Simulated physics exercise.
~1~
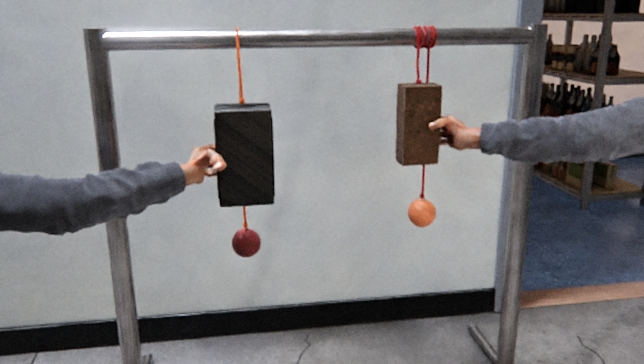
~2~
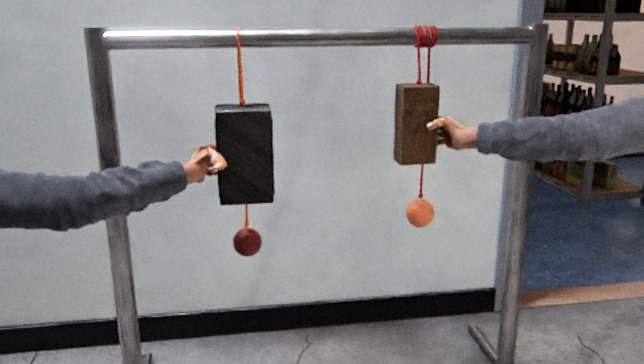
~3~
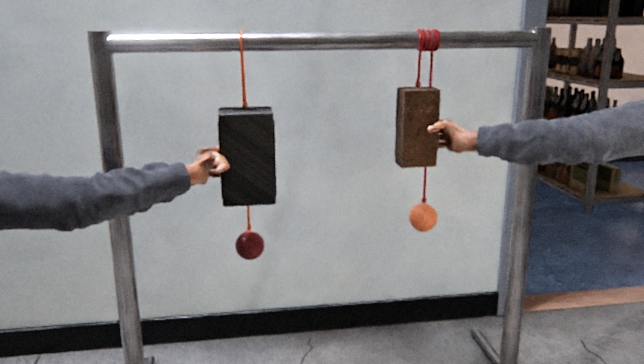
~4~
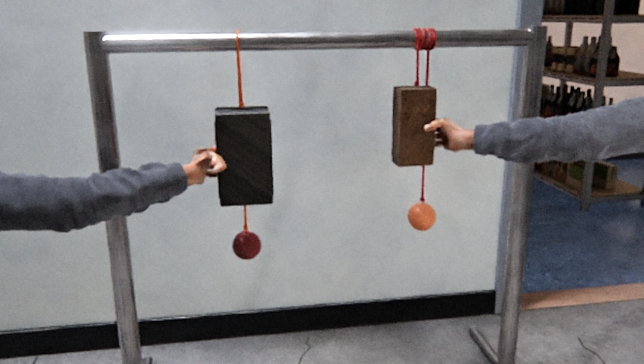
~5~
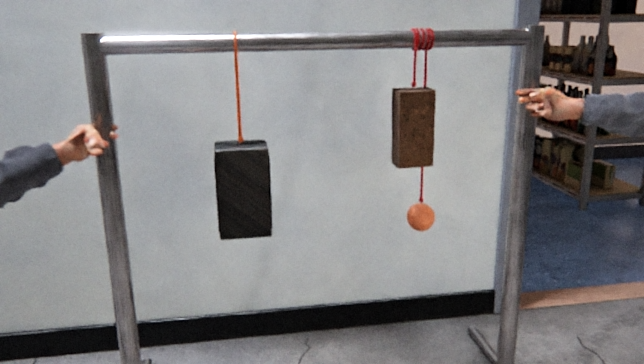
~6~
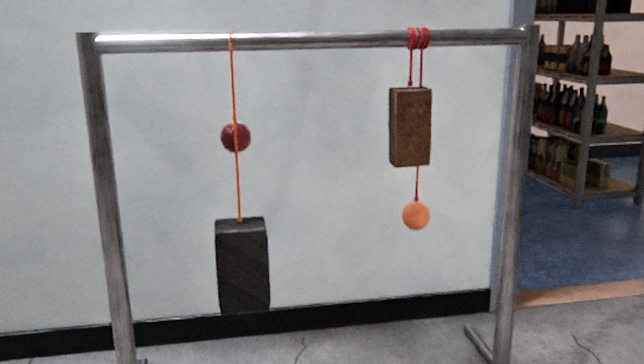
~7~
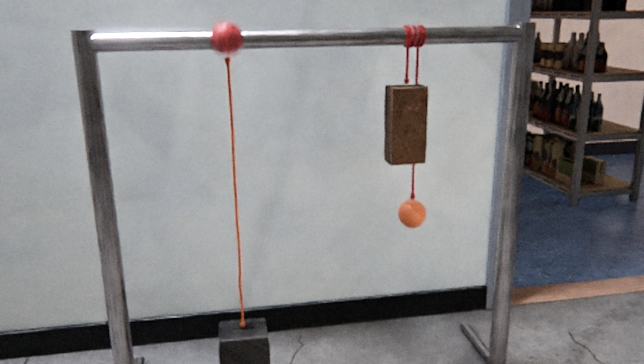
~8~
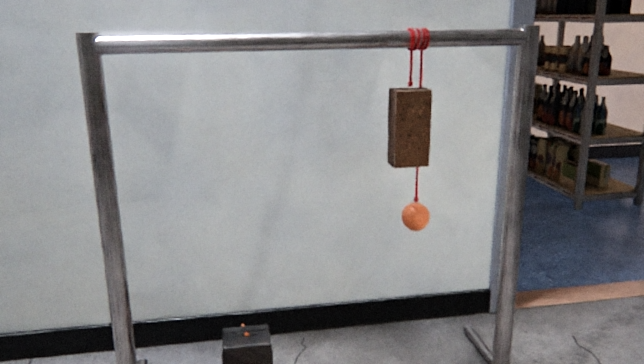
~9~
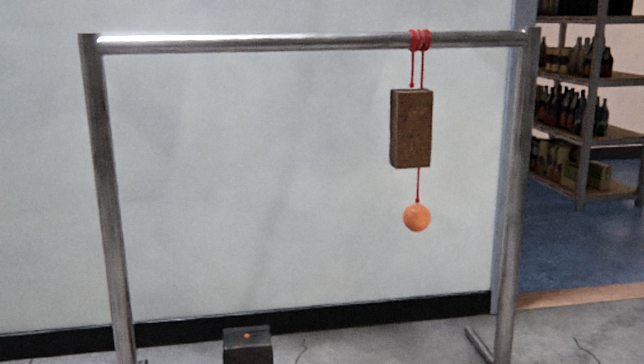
Two hands let go, and the black case drops to the floor while the brick stays hanging.
